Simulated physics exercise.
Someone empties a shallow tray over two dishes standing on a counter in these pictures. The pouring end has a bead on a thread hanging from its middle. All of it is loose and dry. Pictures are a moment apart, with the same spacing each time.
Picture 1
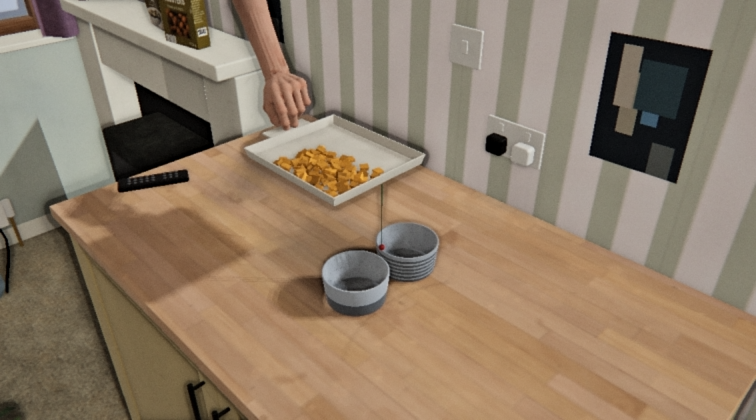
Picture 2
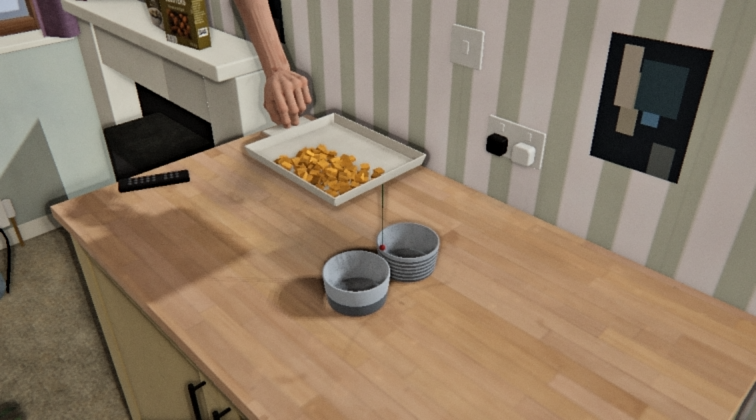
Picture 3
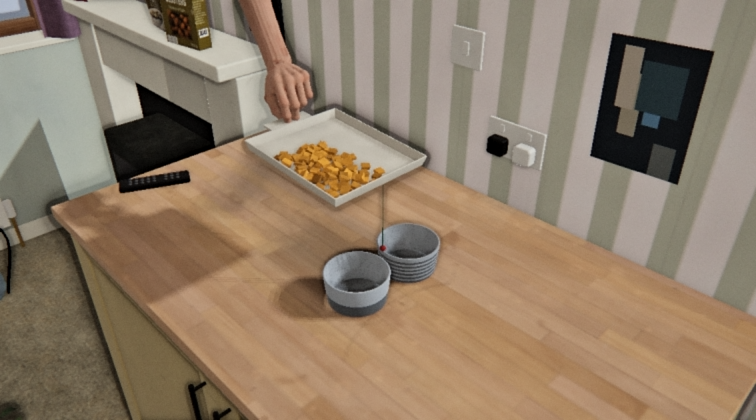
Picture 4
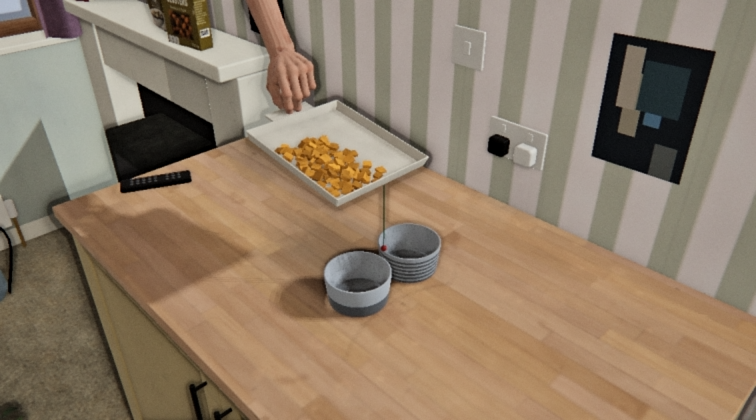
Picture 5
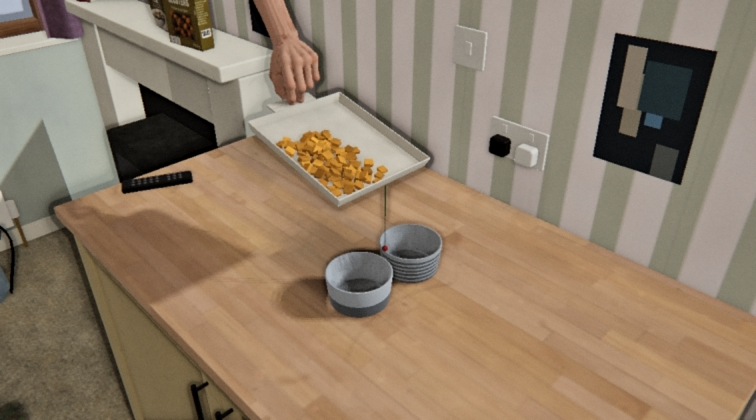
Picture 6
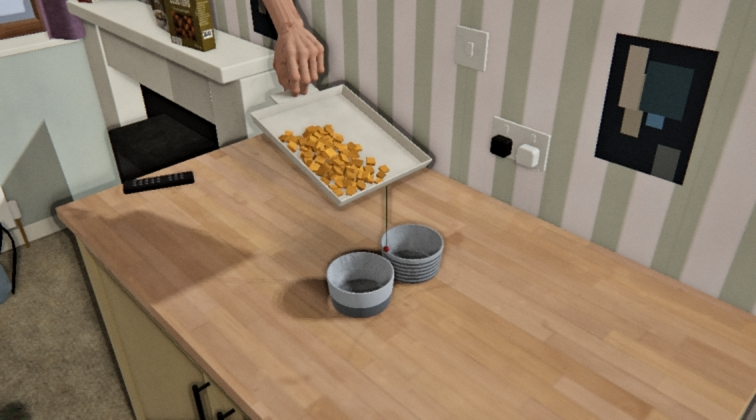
The clip opens on a hand holding a shallow white tray of small orange crackers level above two grey dishes on a wooden counter. The hand then gradually lifts the far end, tilting the tray toward the dishes, while the crackers stay on it and the dishes stay still.
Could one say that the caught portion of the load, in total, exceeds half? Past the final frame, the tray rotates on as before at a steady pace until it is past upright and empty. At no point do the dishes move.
No, it falls short of half.
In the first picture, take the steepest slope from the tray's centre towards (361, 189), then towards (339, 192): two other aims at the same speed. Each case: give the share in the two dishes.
The first try gives close to 60 percent; the next gives 80 percent.
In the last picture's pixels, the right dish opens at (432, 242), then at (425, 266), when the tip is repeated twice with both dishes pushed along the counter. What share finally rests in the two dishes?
70 %, 80 %.
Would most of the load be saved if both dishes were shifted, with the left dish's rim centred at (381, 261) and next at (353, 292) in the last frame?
At place one the minor share; at place two the bulk.
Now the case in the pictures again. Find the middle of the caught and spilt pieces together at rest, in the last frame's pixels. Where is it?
The centre comes to rest close to (414, 310).
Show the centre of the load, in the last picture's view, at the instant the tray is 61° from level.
Look close to (368, 173) in the last picture.
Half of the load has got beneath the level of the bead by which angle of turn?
Somewhere near 100 degrees, I'd say.
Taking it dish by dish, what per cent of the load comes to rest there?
I'd say some 10 in a hundred wind up in the left dish, and some 10 in a hundred in the right.
Soon, tray tipped steeply; nearly all on the tray; a stray few in the air.
A while on, tray tipped right over; about a third on the tray; a small part in the left dish; a stray few in the right dish; about a quarter outside both; about a quarter in the air.
Towards the end, tray tipped past a quarter turn; a small part in the left dish; a small part in the right dish; most outside both.
Finally, tray tipped past a quarter turn; a small part in the left dish; a small part in the right dish; most outside both.
